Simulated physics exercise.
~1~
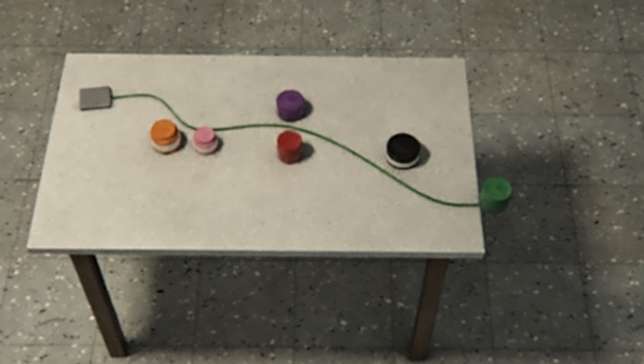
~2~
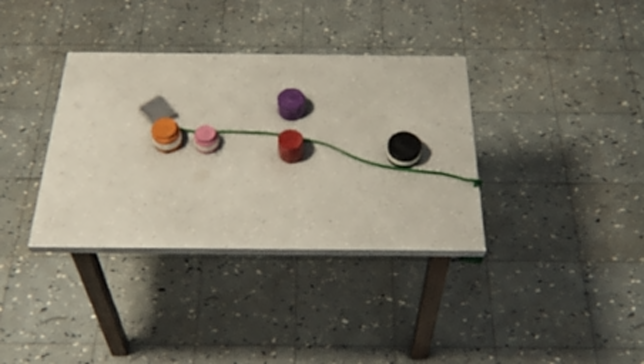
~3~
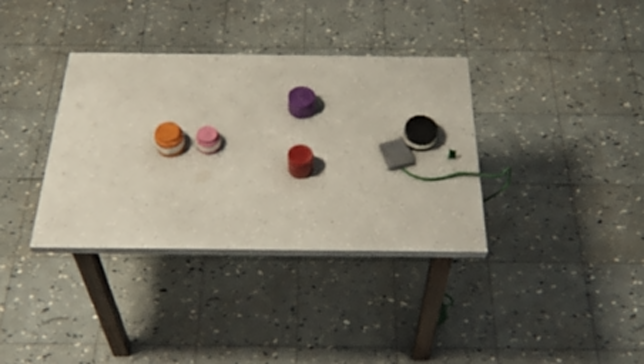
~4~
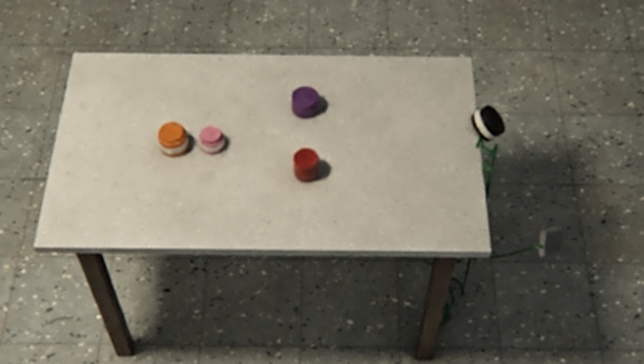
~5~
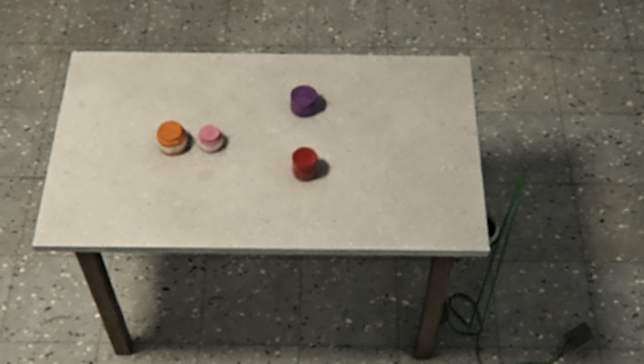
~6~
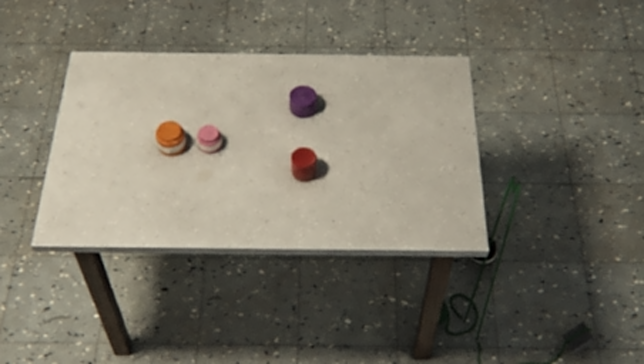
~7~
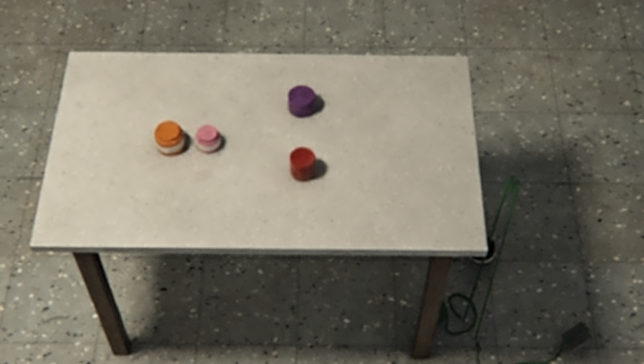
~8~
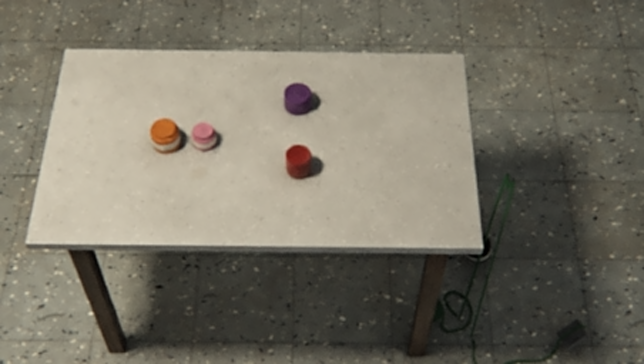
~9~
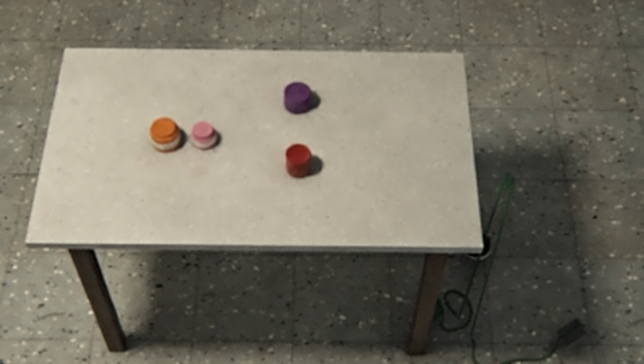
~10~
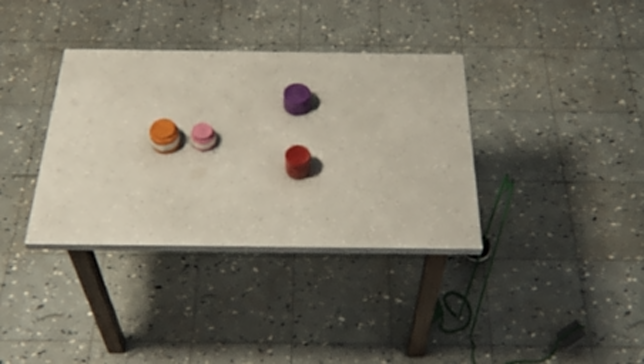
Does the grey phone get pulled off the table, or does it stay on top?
The grey phone gets pulled off the right side of the table and ends up down below.
